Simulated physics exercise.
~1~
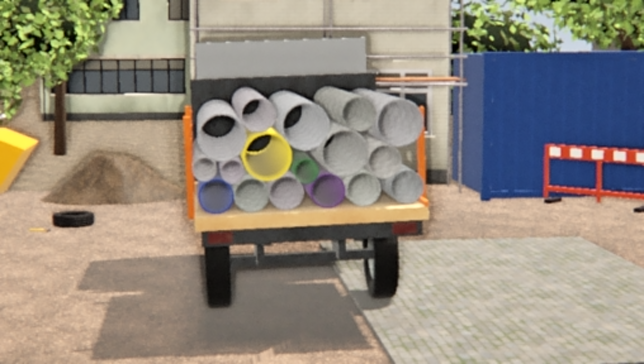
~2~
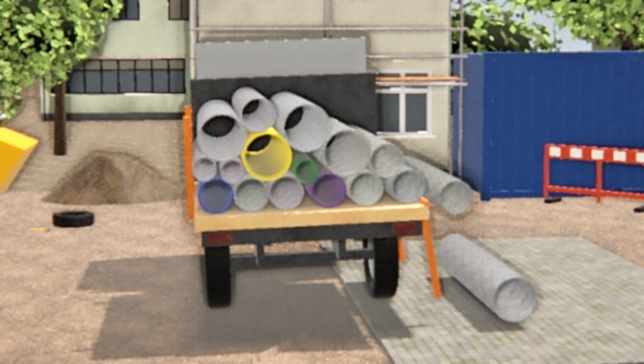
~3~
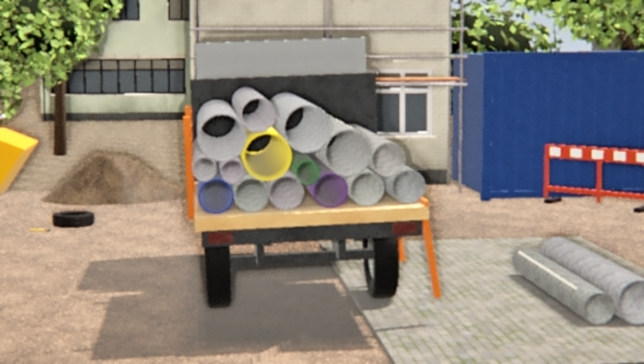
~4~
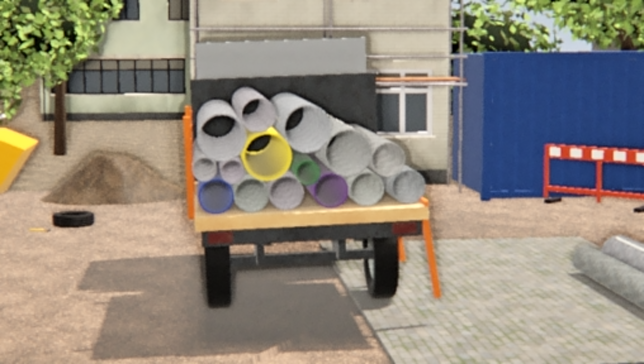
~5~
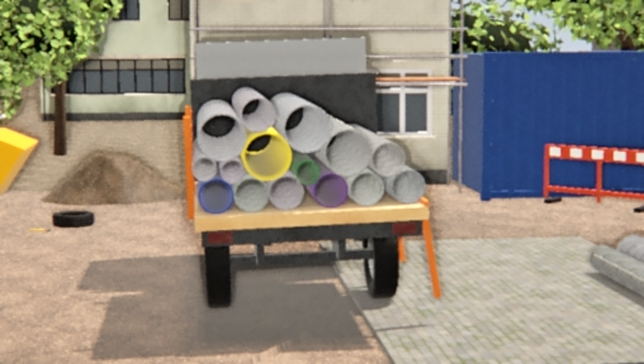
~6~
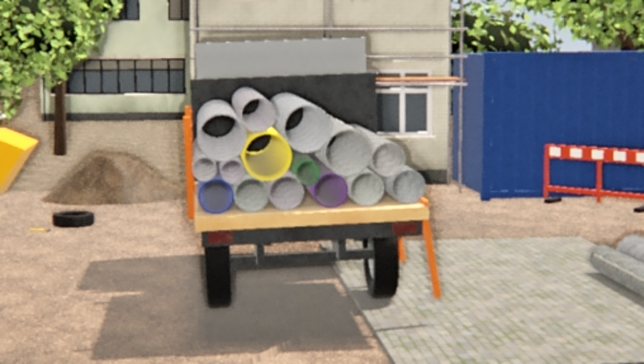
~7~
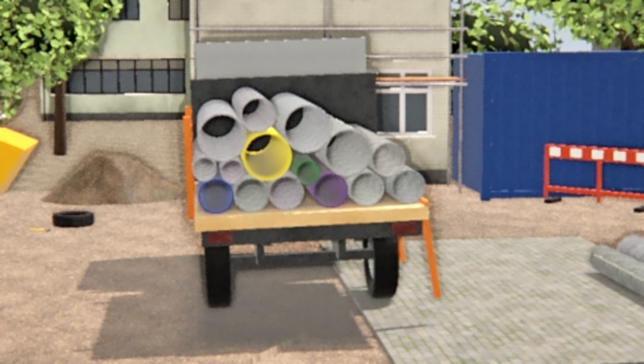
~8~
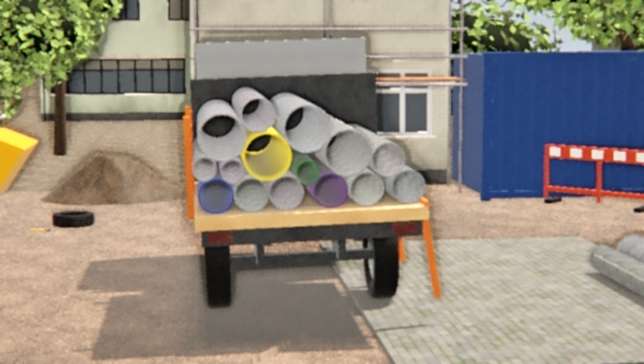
A flatbed lorry stands on a building site, seen from behind, stacked with grey pipes and single yellow, blue, green and purple ones between orange side posts. A dirt mound and tyre lie to the left, with a blue container and a red and white barrier to the right. The right-hand posts swing out and down, and two grey pipes tumble off that side. They roll across the paving to the right, side by side, and come to rest partly out of view. The remaining pipes, including all four coloured ones, stay stacked on the deck.
